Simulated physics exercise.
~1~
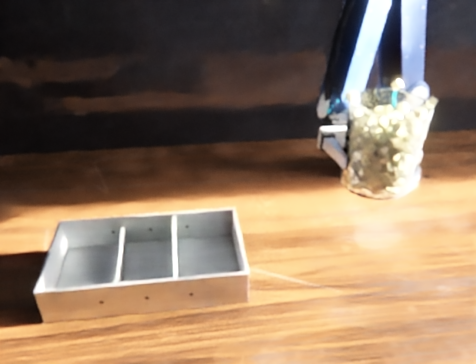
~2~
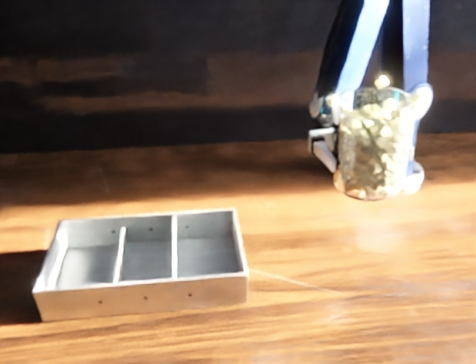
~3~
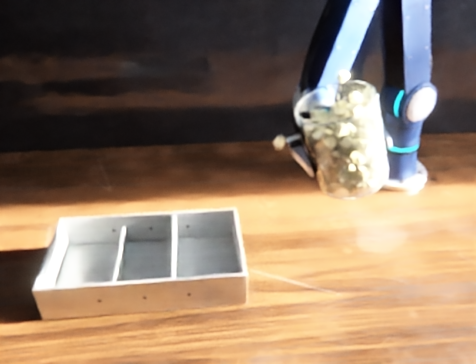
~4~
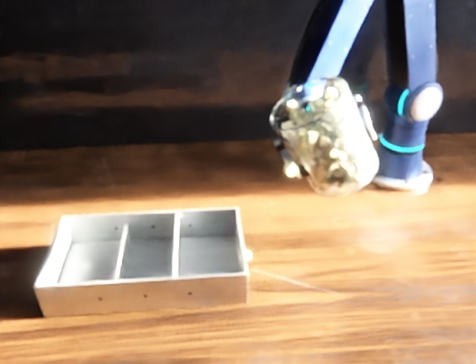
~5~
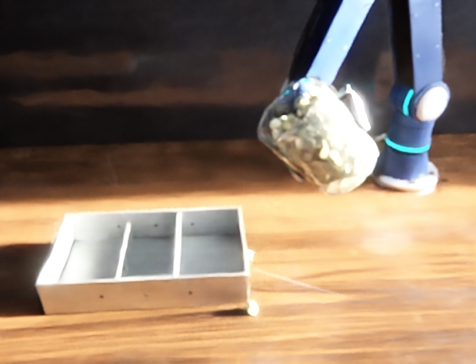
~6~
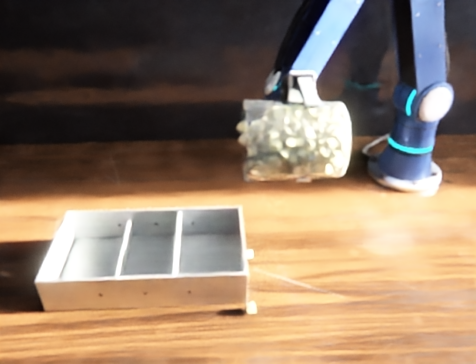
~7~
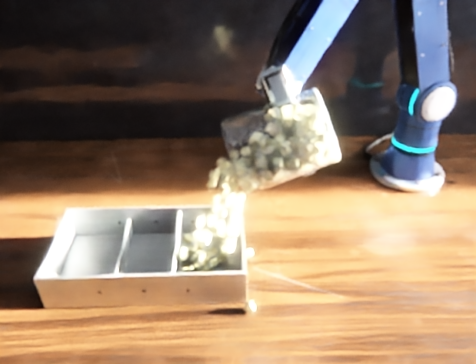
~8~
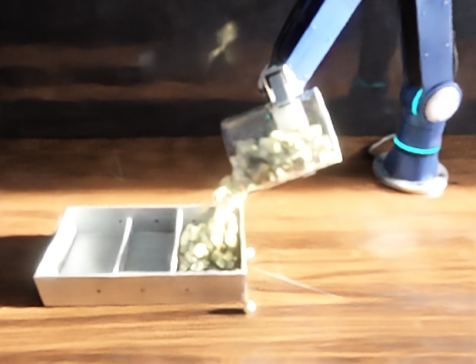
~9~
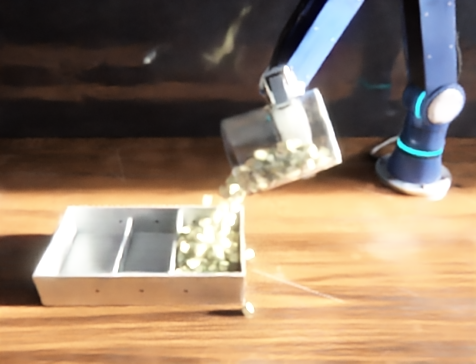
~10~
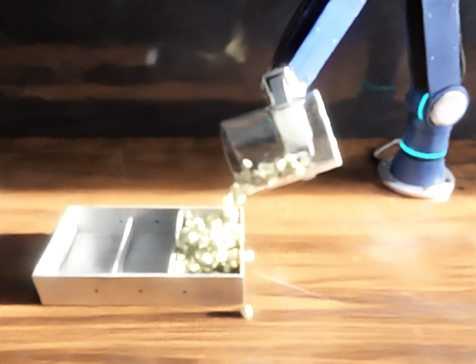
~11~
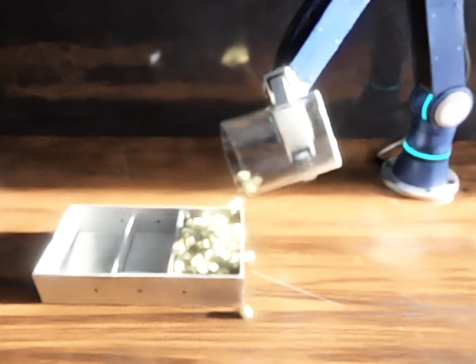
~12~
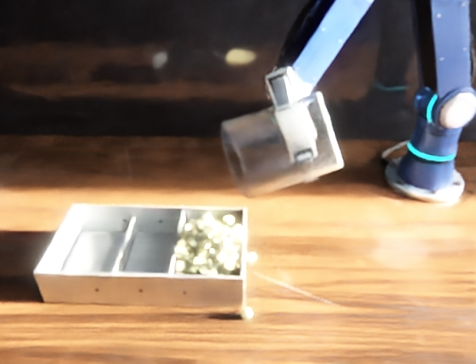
To begin with, a dark blue robot arm holds a clear beaker full of small pale pieces upright above a wooden table, to the right of an empty grey box divided into three parts. The arm carries the beaker left toward the box, leaning it over more and more until it lies on its side. A piece or two drops near the box's right end. Then the beaker tips further, and the pieces pour in a stream into the right-hand part. The stream thins until the beaker is empty, leaving a heap there while the other two parts stay bare.
